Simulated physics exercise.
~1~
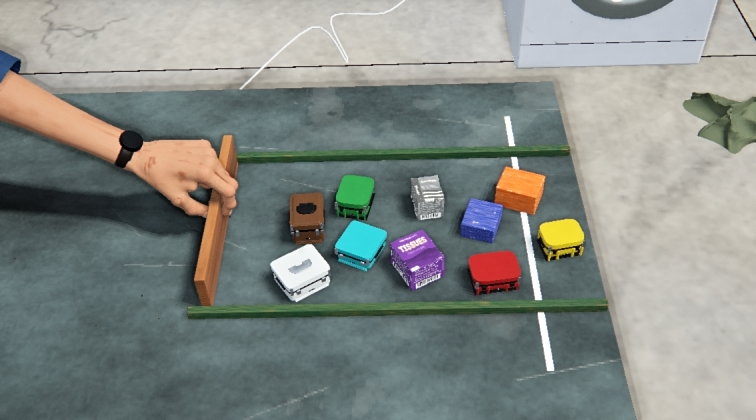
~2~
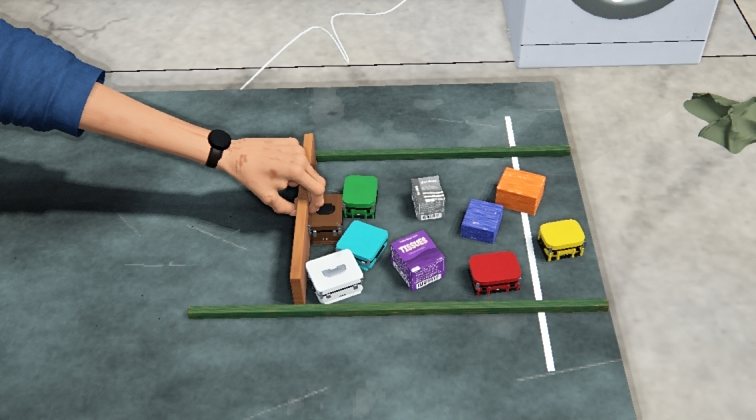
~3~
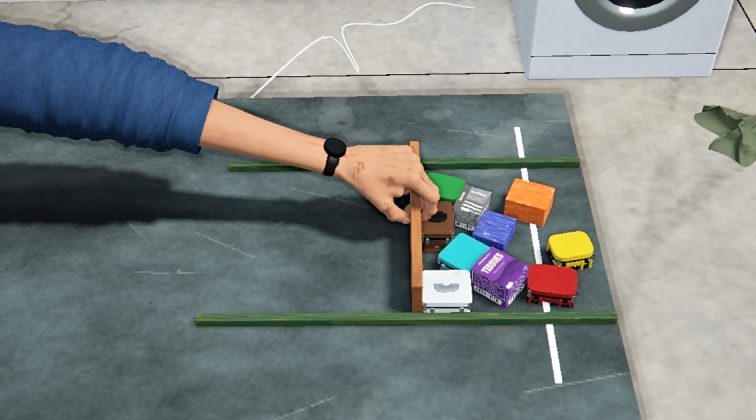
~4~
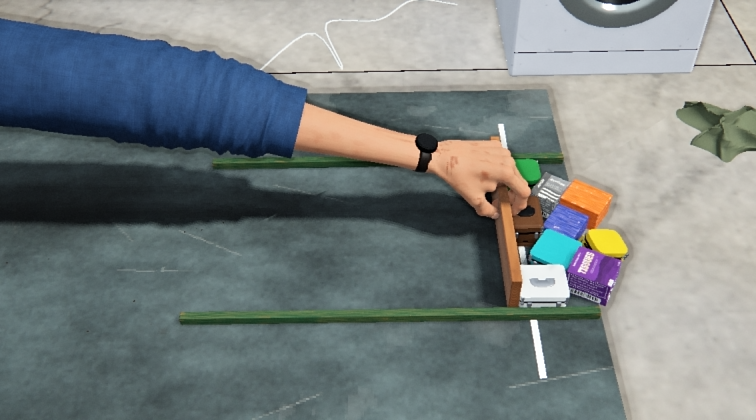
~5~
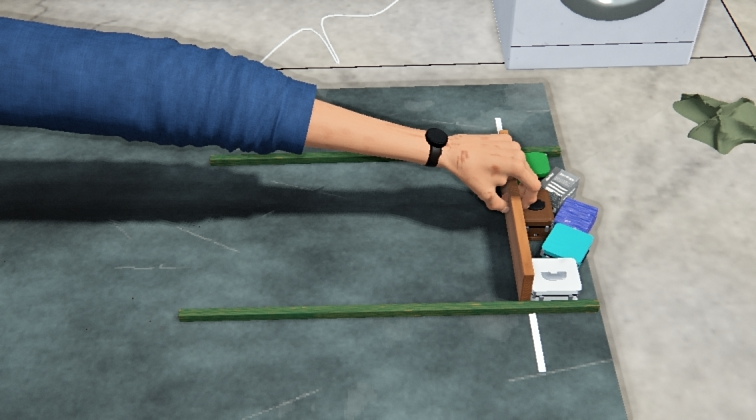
On a dark tabletop between two green rails, a hand pushes an upright wooden board rightward, bunching small colored cases and blocks against one another; it stops near the white tape line, with the purple, red, orange and yellow pieces gone over the edge and the others still there.
